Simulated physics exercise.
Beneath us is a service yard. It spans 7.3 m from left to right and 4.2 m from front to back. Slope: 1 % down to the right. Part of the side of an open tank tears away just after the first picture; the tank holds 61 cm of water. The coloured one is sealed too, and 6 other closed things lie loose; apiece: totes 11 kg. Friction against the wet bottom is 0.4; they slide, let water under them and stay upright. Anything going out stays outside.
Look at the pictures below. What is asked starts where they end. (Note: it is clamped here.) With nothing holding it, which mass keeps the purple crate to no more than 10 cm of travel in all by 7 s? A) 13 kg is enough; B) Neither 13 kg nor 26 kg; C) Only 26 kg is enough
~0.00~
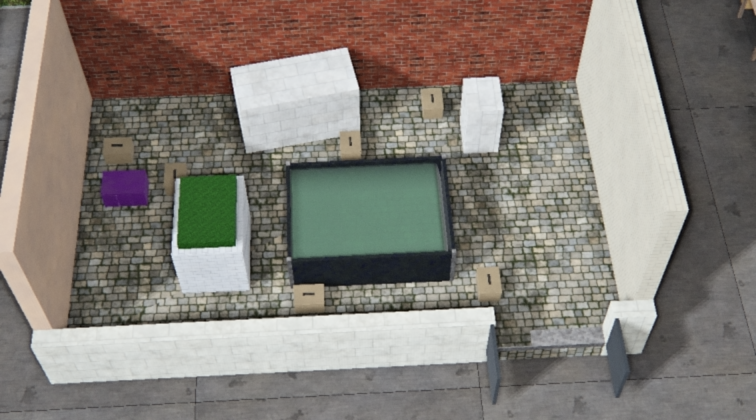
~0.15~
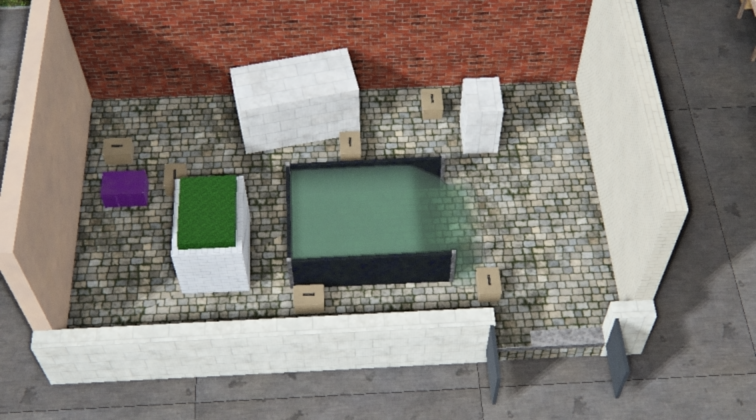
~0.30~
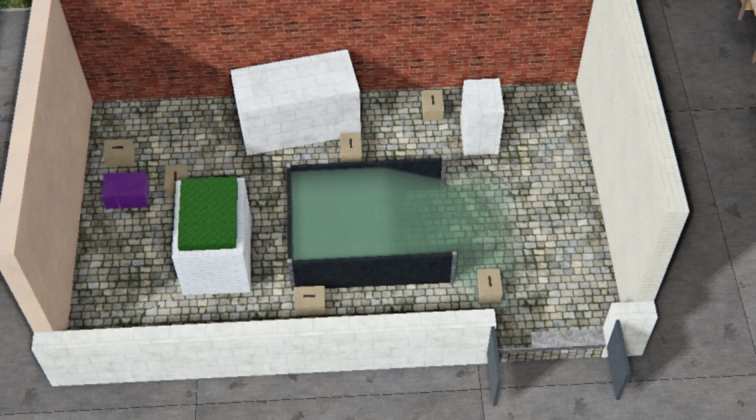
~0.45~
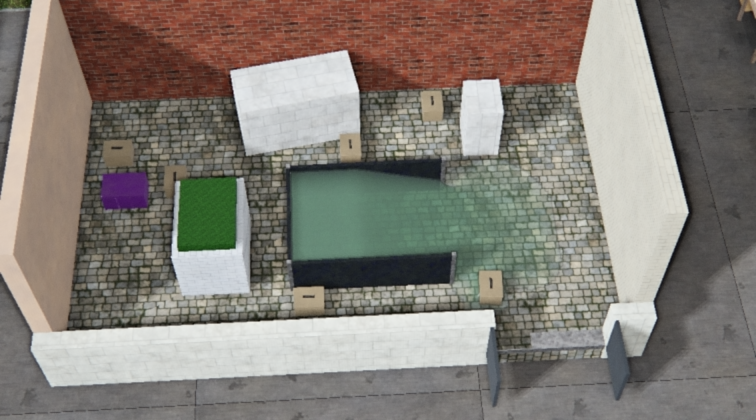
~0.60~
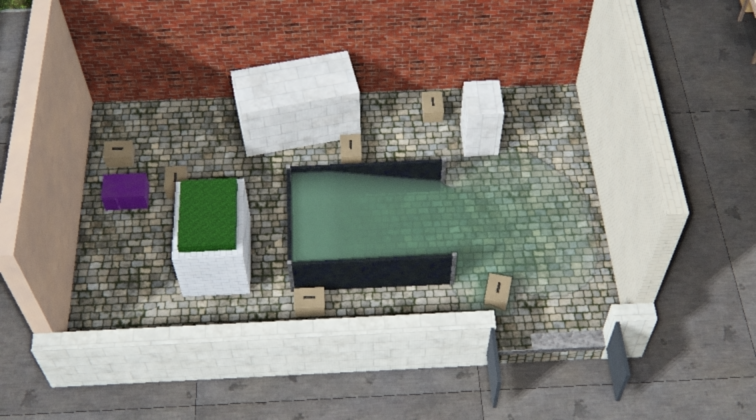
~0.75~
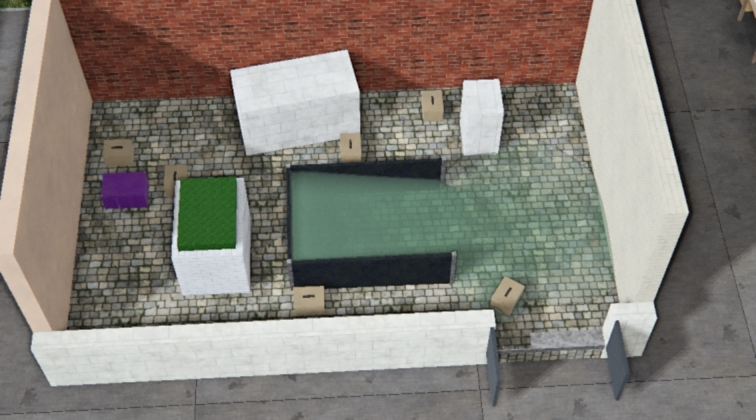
(A) 13 kg is enough.
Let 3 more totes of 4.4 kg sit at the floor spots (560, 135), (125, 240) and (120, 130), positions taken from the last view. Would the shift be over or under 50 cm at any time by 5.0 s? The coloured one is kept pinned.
In that order: Farther, then not as far, then not as far.
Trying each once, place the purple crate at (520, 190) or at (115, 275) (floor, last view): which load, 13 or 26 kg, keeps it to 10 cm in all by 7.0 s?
Well, nothing does it for the first, the little one does for the second.
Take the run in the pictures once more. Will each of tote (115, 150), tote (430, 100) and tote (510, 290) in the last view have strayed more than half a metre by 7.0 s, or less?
Well, they come out not exceeding it, exceeding it and exceeding it, in that order.
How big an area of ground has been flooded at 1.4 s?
Close to 11.0 m2, I'd say.
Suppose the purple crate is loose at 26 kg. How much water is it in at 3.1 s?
Around 0 cm.
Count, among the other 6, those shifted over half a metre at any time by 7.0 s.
Count: 3.
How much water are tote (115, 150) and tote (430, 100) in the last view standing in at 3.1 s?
0 and 6 cm.
After 1.4 s the purple crate would be 0 cm from its start with 13 kg and 0 cm from its start with 26 kg; 0 cm of water round it then.
After 3.1 s the purple crate would be 0 cm from its start with 13 kg and 0 cm from its start with 26 kg; 0 cm of water round it then.
After 4.9 s the purple crate would be 0 cm from its start with 13 kg and 0 cm from its start with 26 kg; 0 cm of water round it then.
After 7.0 s the purple crate would be 0 cm from its start with 13 kg and 0 cm from its start with 26 kg; 0 cm of water round it then.
